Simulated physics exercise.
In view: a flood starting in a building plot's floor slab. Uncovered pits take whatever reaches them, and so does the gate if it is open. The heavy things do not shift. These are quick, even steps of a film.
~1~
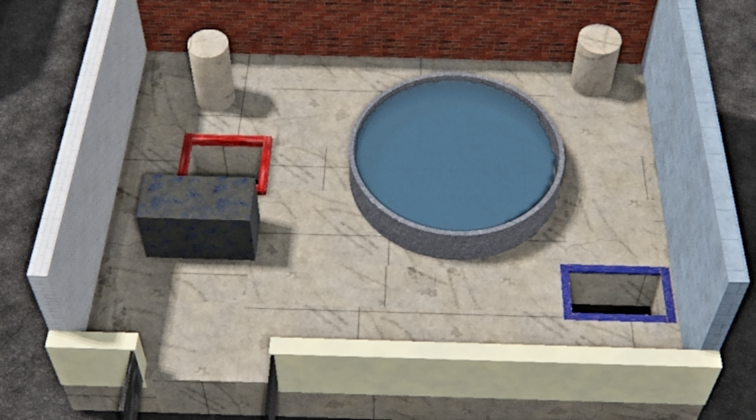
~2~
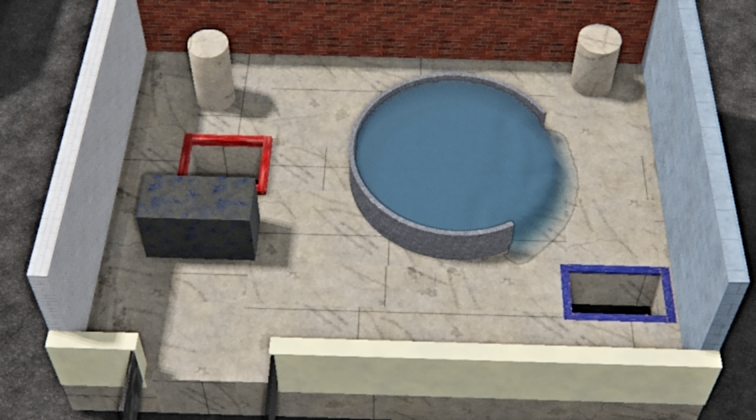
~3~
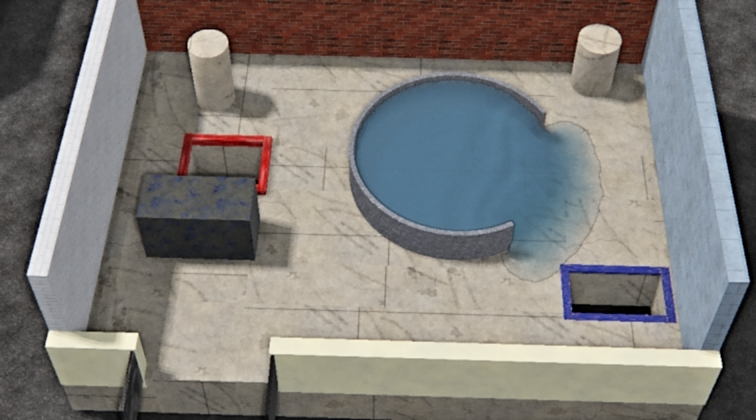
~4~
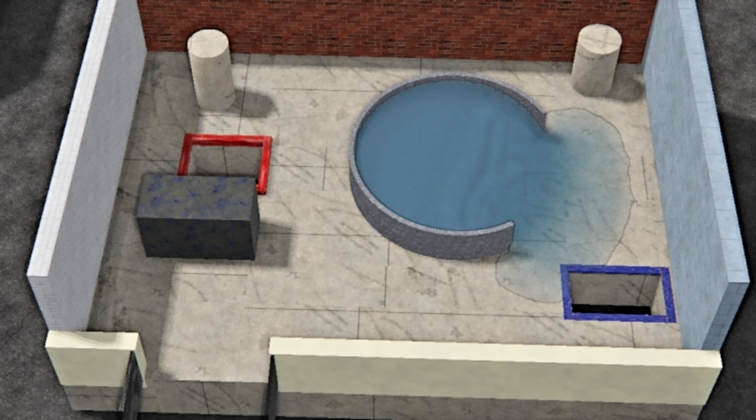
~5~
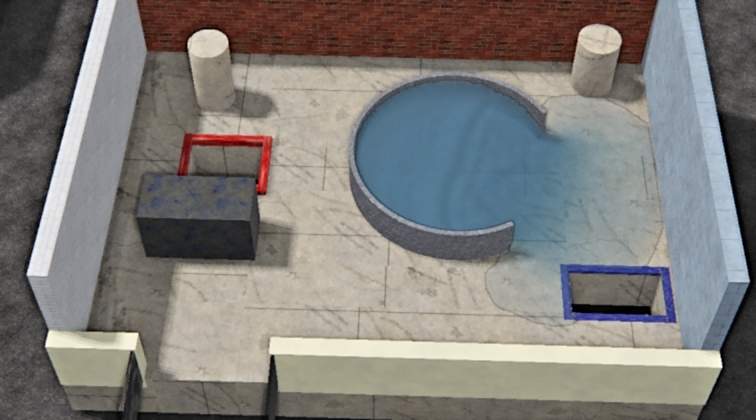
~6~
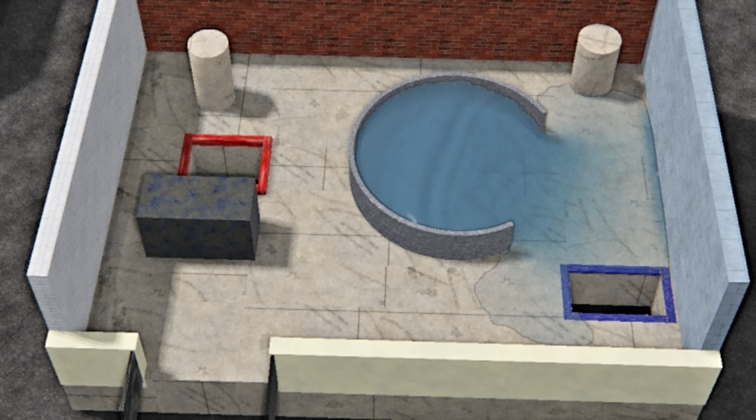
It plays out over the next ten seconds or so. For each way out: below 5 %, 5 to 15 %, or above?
One by one: The gate takes under 5 %; the blue pit takes over 15 %; the red pit takes under 5 %.
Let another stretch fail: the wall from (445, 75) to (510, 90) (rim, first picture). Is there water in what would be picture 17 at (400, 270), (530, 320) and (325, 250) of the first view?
In turn: Clear, clear, no water.
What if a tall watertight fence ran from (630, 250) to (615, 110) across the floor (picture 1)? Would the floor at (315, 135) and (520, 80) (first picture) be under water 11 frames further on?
In turn: Free of water, awash.
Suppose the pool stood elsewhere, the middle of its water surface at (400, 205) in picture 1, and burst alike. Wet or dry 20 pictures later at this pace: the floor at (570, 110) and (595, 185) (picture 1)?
One after the other: Covered, covered.
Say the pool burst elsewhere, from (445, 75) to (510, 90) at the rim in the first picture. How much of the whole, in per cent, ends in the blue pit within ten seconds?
In per cent: Blue 25.
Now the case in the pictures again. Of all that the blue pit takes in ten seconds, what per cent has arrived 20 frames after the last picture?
Close to 50 %.
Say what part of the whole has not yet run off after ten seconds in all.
Some 48 per cent.
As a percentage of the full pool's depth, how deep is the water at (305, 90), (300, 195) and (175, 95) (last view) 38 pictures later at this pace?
In turn 8, 0 and 0 in a hundred.
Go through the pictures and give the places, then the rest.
The first picture shows the round pool at (456, 153) is whole and still.
In the second picture, the front is at a hidden place, out from the gap at (554, 190).
In the third picture, the front is at (566, 126), out from the gap at (554, 192).
In the fourth picture, water pours out at (553, 193) and has run to (584, 115).
In the fifth picture, the front is at (590, 98), out from the gap at (553, 193).
In the sixth picture, water pours out at (553, 194) and has run to (644, 105).
A moment on, water covers 20 % of the floor; the gate 0 %, the blue pit 5 %, the red pit 0 %.
Next, water covers 20 % of the floor; the gate 0 %, the blue pit 13 %, the red pit 0 %.
Then, water covers 30 % of the floor; the gate 0 %, the blue pit 26 %, the red pit 0 %.
Later, water covers 45 % of the floor; the gate 0 %, the blue pit 41 %, the red pit 0 %.
In the end, water covers 70 % of the floor; the gate 0 %, the blue pit 52 %, the red pit 0 %.
